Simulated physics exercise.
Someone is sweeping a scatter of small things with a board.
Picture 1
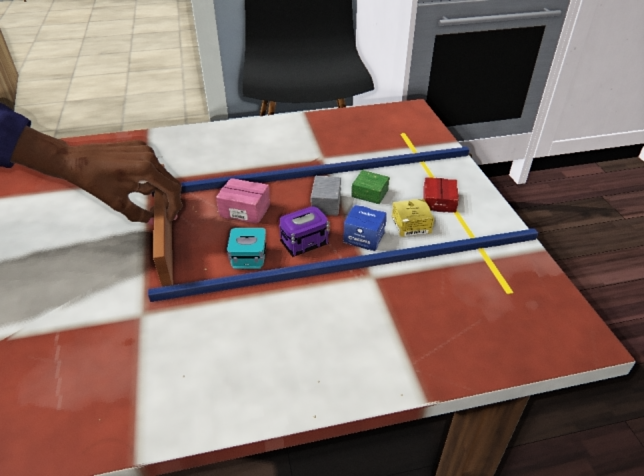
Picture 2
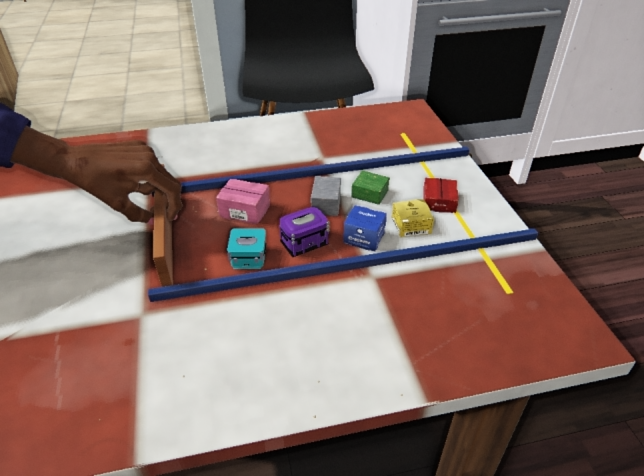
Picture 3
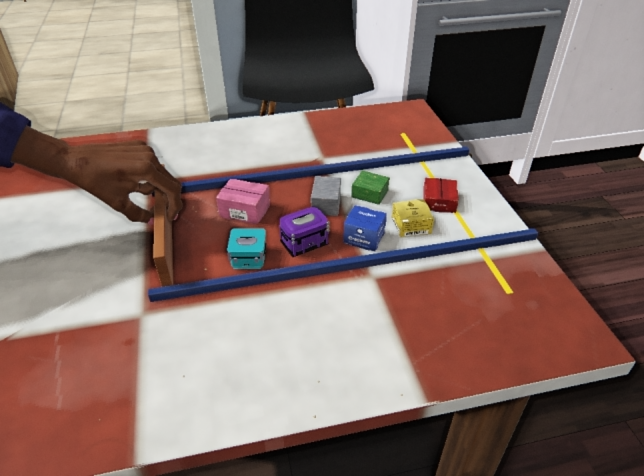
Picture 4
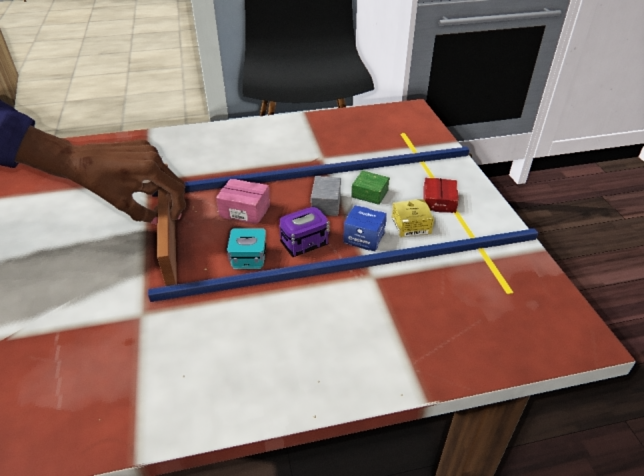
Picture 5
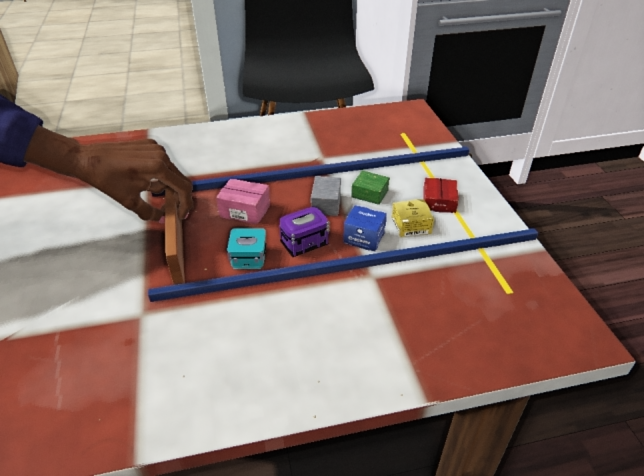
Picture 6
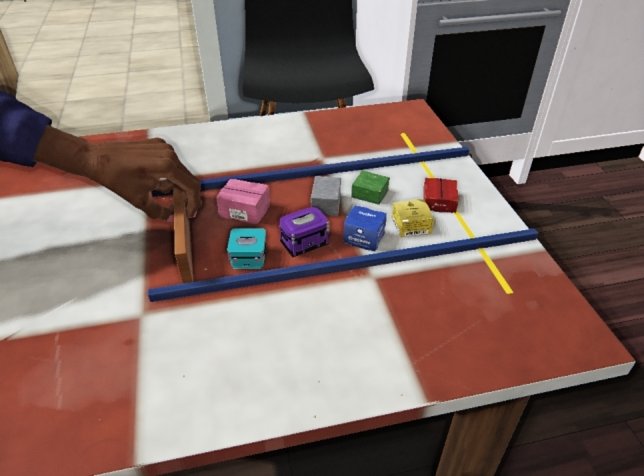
At the start, a hand holds a wooden board upright at the left end of a checkered table, between two blue rails, with eight small colourful boxes and blocks scattered to its right. The board stays almost still, then slides slightly right toward the pink and teal boxes, while the scattered pieces remain in place.
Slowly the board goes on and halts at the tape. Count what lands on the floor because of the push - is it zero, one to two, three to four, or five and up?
Drops: Between three and four.
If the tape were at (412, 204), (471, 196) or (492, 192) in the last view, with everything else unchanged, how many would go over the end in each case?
It would be 2, then 6, then 8.
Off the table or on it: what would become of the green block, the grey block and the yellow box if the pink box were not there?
Outcome - green block staying, grey block staying, yellow box falling.
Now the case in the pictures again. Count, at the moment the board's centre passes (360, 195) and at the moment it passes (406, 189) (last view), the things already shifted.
By then 8, and 8.
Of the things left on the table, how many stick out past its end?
That'd be 2.
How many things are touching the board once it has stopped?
That number would be 2.
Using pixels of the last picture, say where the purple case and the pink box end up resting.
Final positions - purple case around (509, 202), pink box around (452, 168).
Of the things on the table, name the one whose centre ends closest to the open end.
The one you want is the grey block.
A little later, none off yet; red box at rest near (440, 195); yellow box shifted a little near (431, 216); green block shifted a little near (384, 185).
When it is over, the number that fall off is three or four; down, blue box, green block, yellow box and red box.
